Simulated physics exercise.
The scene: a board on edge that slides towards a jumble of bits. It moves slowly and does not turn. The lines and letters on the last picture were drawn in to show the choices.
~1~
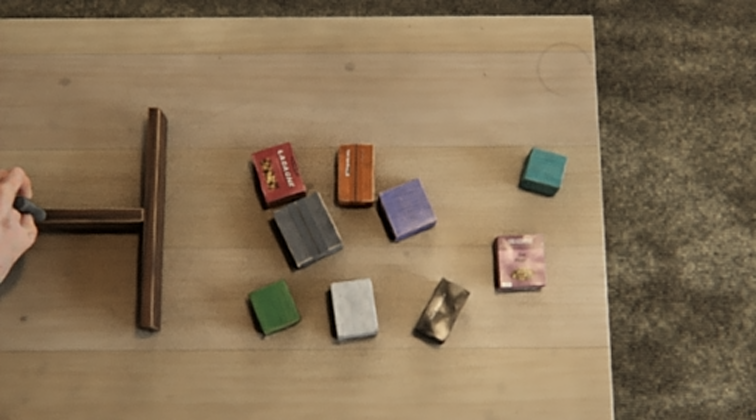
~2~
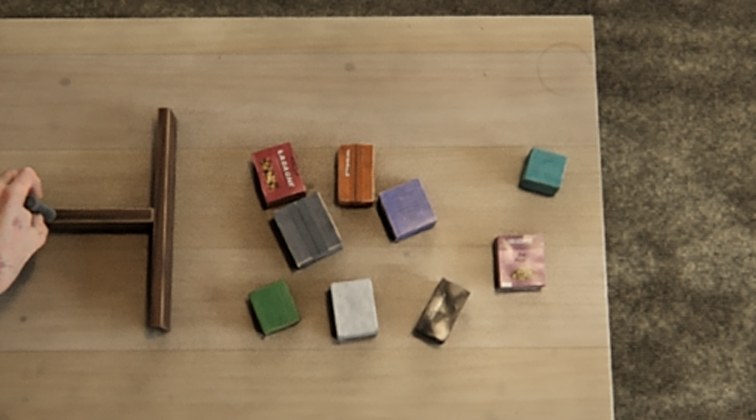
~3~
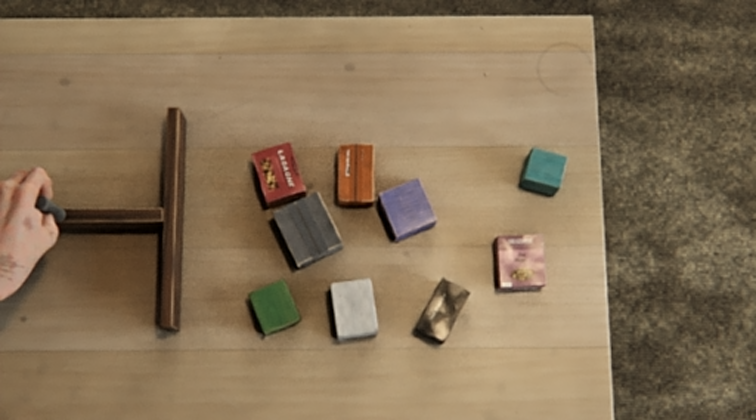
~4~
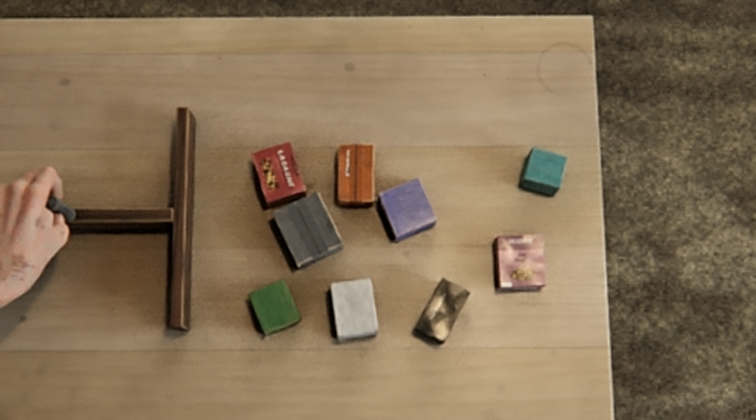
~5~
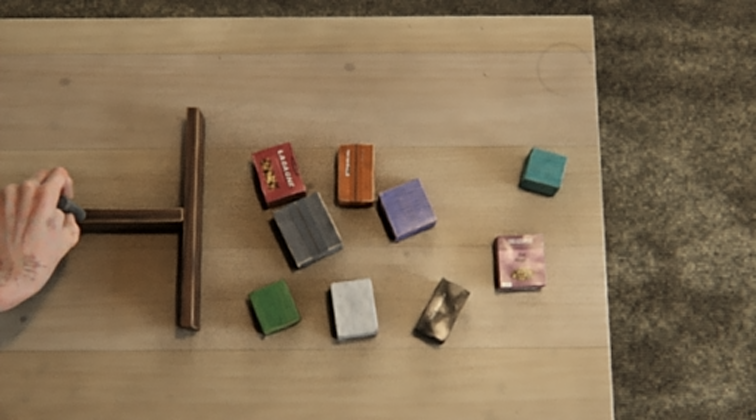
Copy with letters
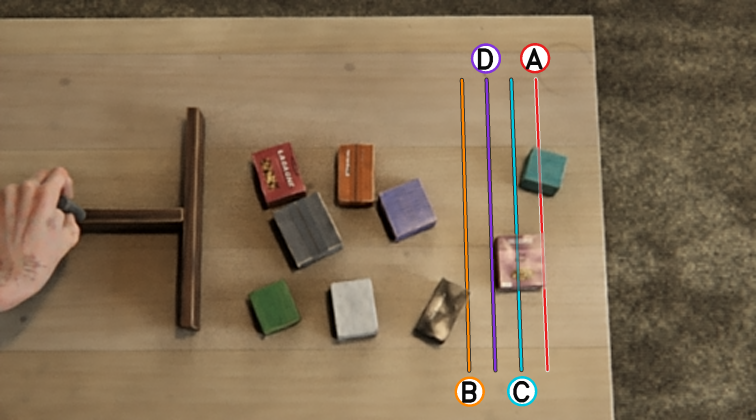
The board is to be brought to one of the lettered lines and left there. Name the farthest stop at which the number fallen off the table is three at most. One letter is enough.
At C, and not beyond.
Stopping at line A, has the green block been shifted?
Yes.
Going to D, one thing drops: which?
The pink box.
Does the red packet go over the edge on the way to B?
No.
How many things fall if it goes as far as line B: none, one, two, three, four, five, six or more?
By then, none.
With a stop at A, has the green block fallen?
No.
On the copy, A at (542, 221); B at (465, 221); C at (516, 221); D at (491, 221).
On C. First, board (307, 214); green block (334, 313); white block (374, 310).
Then, board (425, 213); pink box (550, 261); black packet (529, 316).
Finally, board (516, 212); pink box over the edge; turquoise block over the edge; three fallen.
By contrast, A drops four; B is within the limit but short; D is within the limit but short.
